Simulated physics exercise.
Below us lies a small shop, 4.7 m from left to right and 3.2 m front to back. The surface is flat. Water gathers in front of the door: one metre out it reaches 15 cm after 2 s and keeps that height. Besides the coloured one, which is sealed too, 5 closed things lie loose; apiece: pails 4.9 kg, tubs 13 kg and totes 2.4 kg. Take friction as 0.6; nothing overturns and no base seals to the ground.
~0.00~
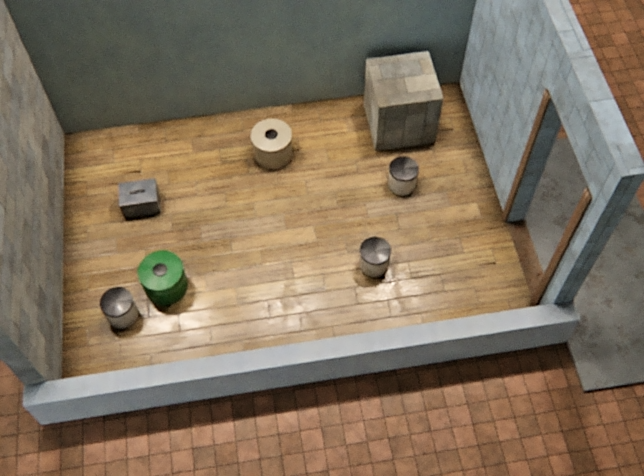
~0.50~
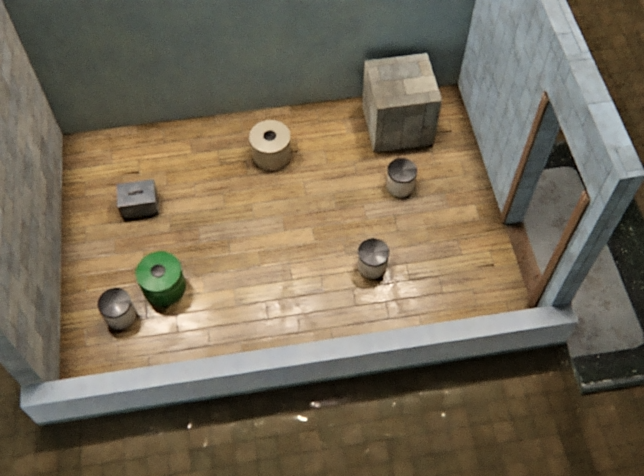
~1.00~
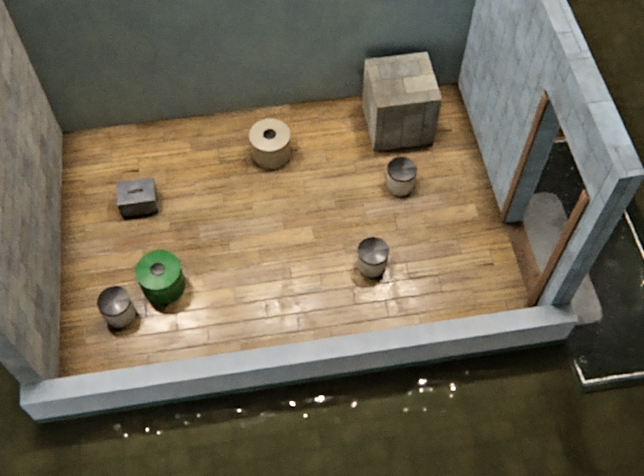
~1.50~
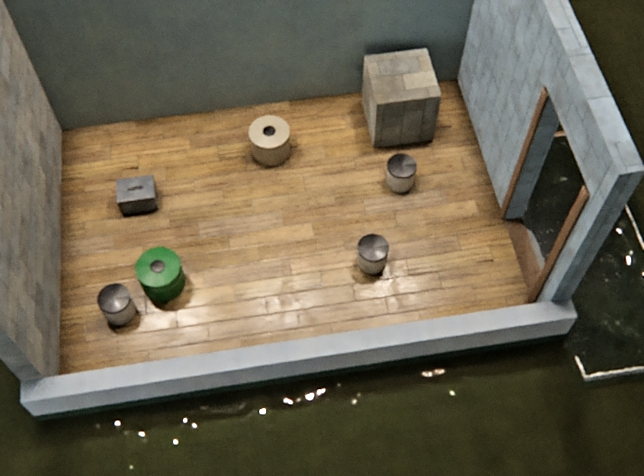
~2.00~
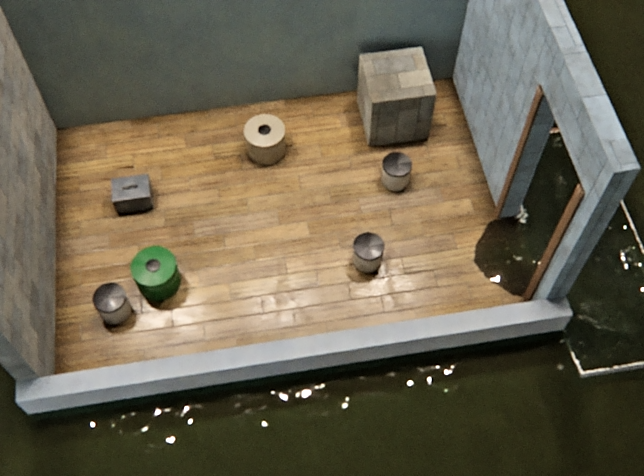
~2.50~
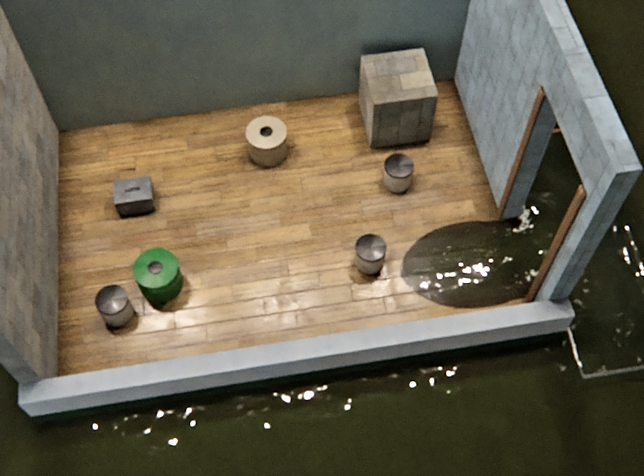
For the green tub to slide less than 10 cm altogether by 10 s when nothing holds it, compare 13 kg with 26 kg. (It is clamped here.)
I expect that the lower weight is enough.
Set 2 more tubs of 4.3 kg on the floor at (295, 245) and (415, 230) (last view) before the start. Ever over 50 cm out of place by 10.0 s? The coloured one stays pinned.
In that order: Less, past it.
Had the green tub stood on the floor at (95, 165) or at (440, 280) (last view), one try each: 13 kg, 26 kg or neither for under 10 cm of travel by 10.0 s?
In that order: The smaller is enough; it takes the larger.
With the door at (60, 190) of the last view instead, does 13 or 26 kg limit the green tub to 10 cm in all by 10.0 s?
Then the smaller load will do.
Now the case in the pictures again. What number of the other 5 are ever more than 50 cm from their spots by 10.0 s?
That makes 1.
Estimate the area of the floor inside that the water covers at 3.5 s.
Some 4.0 m2.
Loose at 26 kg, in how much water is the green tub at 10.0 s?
Roughly 6 cm.
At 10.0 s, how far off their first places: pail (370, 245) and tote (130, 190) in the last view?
In turn: 30 cm, 60 cm.
After 3.5 s the green tub would be 0 cm from its start with 13 kg and 0 cm from its start with 26 kg; 0 cm of water round it then.
After 4.5 s the green tub would be 0 cm from its start with 13 kg and 0 cm from its start with 26 kg; 0 cm of water round it then.
After 7.0 s the green tub would be 0 cm from its start with 13 kg and 0 cm from its start with 26 kg; 3 cm of water round it then.
After 10.0 s the green tub would be 0 cm from its start with 13 kg and 0 cm from its start with 26 kg; 6 cm of water round it then.
